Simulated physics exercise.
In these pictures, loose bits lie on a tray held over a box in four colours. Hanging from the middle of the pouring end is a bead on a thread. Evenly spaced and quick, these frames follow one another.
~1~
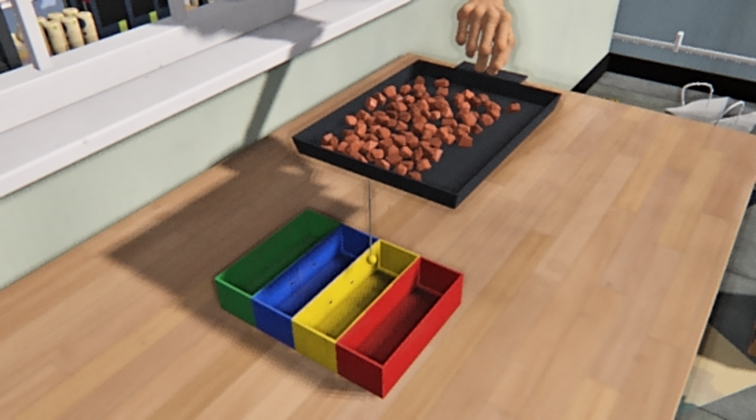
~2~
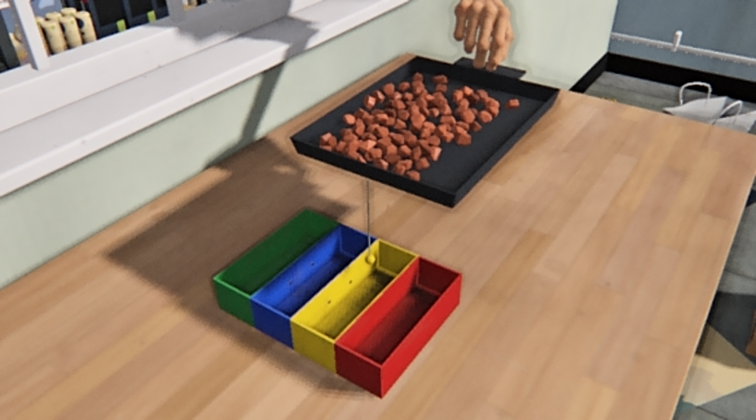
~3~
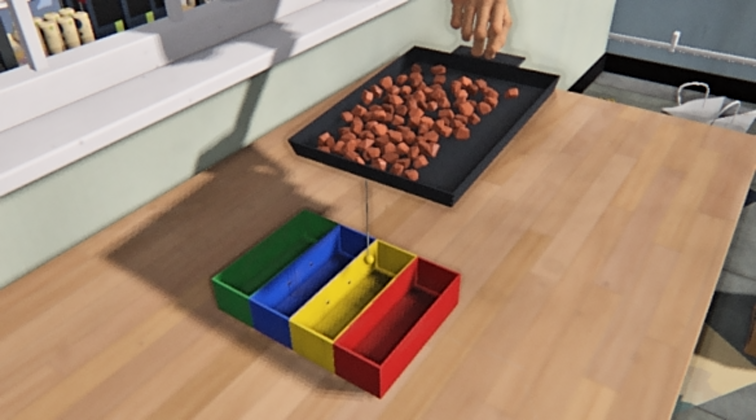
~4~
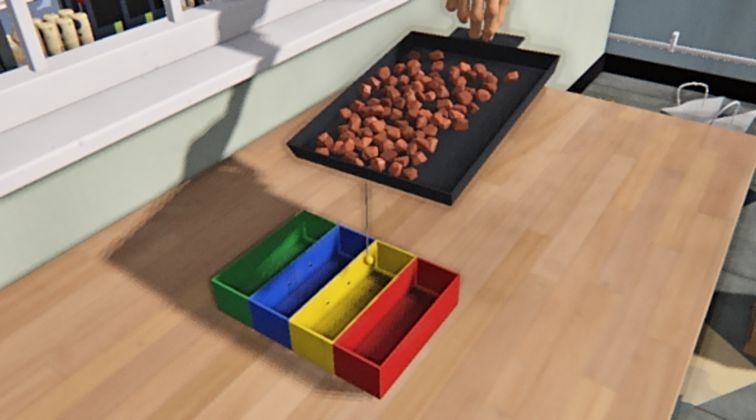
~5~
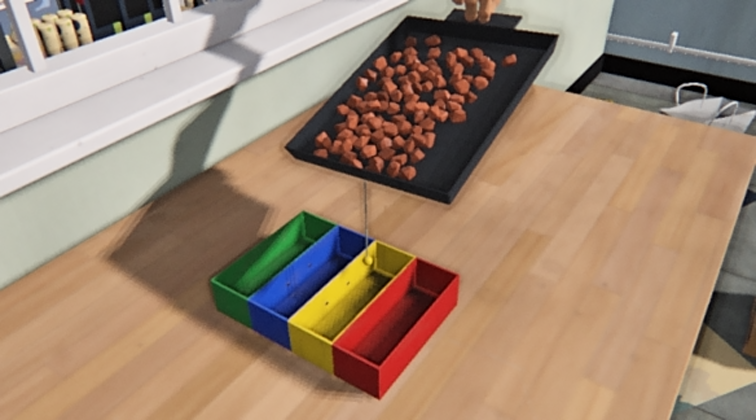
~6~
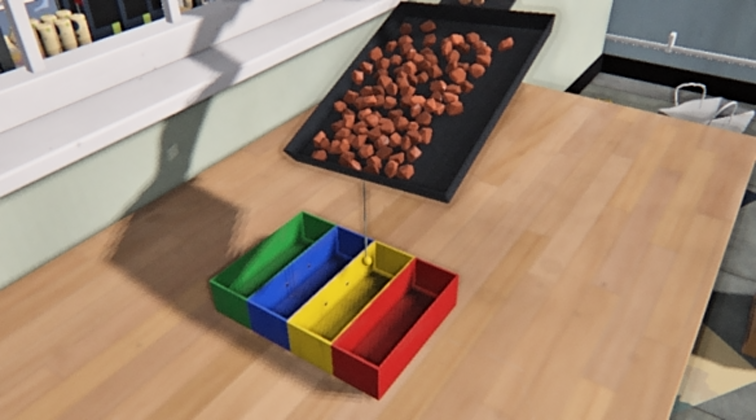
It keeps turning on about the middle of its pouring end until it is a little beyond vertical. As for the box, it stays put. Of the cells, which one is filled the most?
The blue cell is filled the most.
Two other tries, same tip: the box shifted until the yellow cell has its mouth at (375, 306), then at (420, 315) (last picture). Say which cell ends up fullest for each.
Try 1 - the green one; try 2 - the green cell.
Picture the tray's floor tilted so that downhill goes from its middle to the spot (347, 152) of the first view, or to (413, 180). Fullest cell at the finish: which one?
Case 1 goes to that green cell, case 2 to the cell in red.
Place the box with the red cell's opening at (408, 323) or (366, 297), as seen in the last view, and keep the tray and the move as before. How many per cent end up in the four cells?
In turn about 90 and about 100 percent.
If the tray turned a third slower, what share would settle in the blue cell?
Close to 40 per cent.
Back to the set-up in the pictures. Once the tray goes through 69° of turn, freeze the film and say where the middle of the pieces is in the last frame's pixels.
Near (341, 131).
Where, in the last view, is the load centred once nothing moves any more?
Close to (300, 305) in the last picture.
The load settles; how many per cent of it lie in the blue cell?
Close to 40 in every hundred pieces.
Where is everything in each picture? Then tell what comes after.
Corners of the pouring end at (298, 136) and (455, 191), level; middle of the load at (419, 129), bits of crushed brick; bead on its thread at (371, 260); green cell at (236, 300); blue cell at (274, 321); yellow cell at (315, 343); red cell at (360, 367), in the first picture.
Corners of the pouring end at (296, 137) and (454, 190), level; middle of the load at (417, 127), in the second picture.
Corners of the pouring end at (294, 139) and (451, 190), tipped barely, lowest at the left corner; middle of the load at (415, 122), in the third picture.
Corners of the pouring end at (292, 142) and (449, 190), tipped a little, lowest at the left corner; middle of the load at (414, 115), in the fourth picture.
Corners of the pouring end at (290, 145) and (447, 190), tipped clearly, lowest at the left corner; middle of the load at (411, 108), in the fifth picture.
Corners of the pouring end at (289, 148) and (444, 190), tipped clearly, lowest at the left corner; middle of the load at (407, 101); green cell at (231, 302); blue cell at (269, 323); yellow cell at (310, 345); red cell at (355, 369), in the sixth picture.
Soon after the last picture, tray tipped steeply; nearly all on the tray; a stray few falling or outside the box.
A little later, tray tipped past a quarter turn; a small part on the tray; about a third in the blue cell; about a quarter in the green cell; a small part in the yellow cell; a stray few in the red cell; a small part falling or outside the box.
Later still, tray tipped past a quarter turn; about half in the blue cell; about a quarter in the green cell; about a quarter in the yellow cell; a stray few in the red cell; a stray few falling or outside the box.
At rest, tray tipped past a quarter turn; about half in the blue cell; about a quarter in the green cell; about a quarter in the yellow cell; a stray few in the red cell; a stray few outside the box.
